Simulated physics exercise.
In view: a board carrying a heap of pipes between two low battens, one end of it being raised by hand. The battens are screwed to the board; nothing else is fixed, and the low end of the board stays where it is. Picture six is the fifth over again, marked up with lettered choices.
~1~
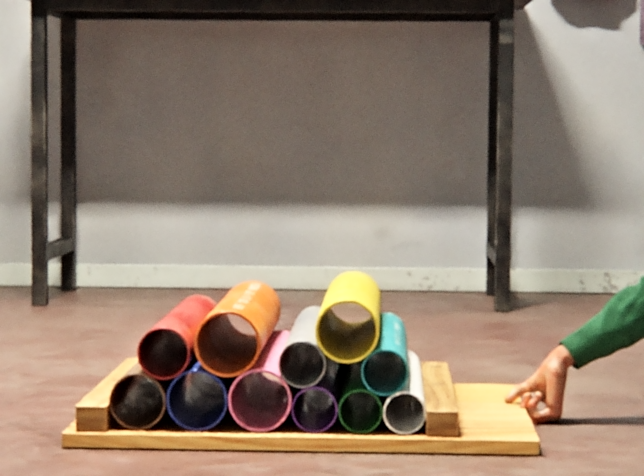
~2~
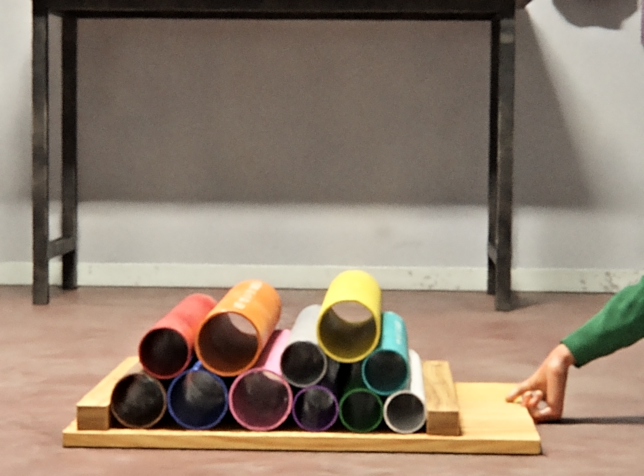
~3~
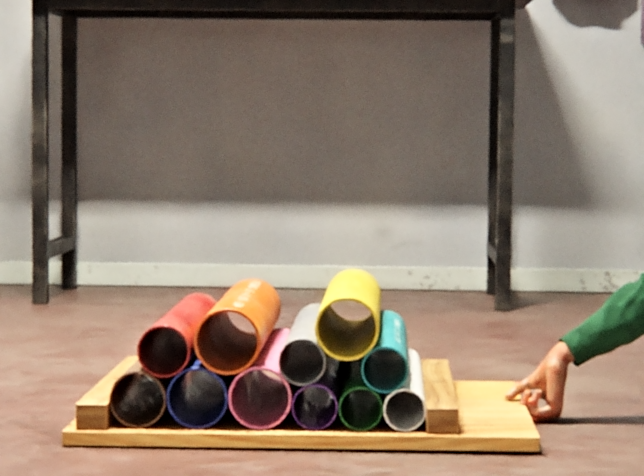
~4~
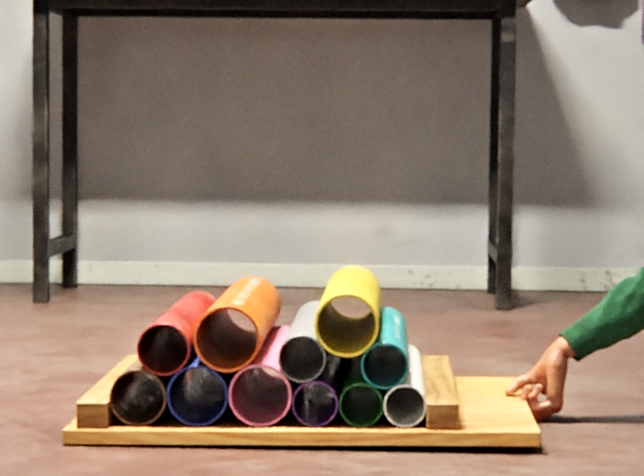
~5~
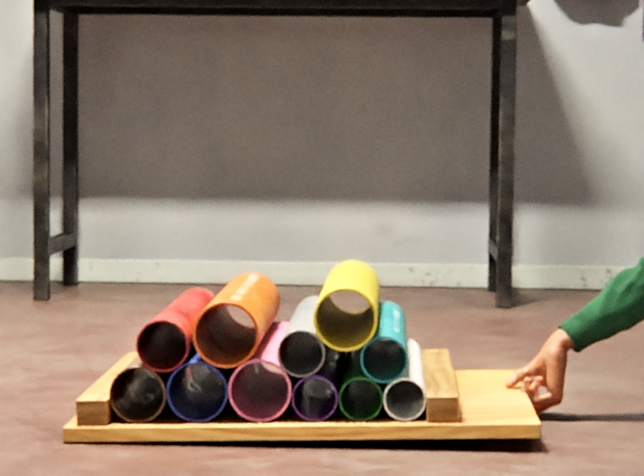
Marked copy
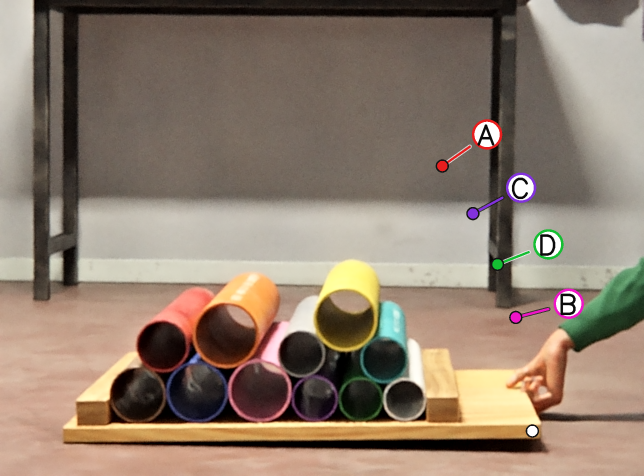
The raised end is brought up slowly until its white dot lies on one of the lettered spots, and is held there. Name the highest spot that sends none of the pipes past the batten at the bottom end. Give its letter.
Lift it to D and no more.
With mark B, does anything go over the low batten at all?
No.
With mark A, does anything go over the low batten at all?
At A: Yes.
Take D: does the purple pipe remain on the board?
Yes, with D.
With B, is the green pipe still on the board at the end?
Yes.
On the marked copy, A at (443, 166); B at (516, 318); C at (473, 214); D at (498, 264); the white dot at (533, 431).
Taking D. A third of the way, board at 15°.
Two thirds of the way, board at 22°.
When it is over, board at 22°, none over the low batten.
As for the rest, A two over the low batten (orange, red); B none over the low batten; C two over the low batten (orange, red).
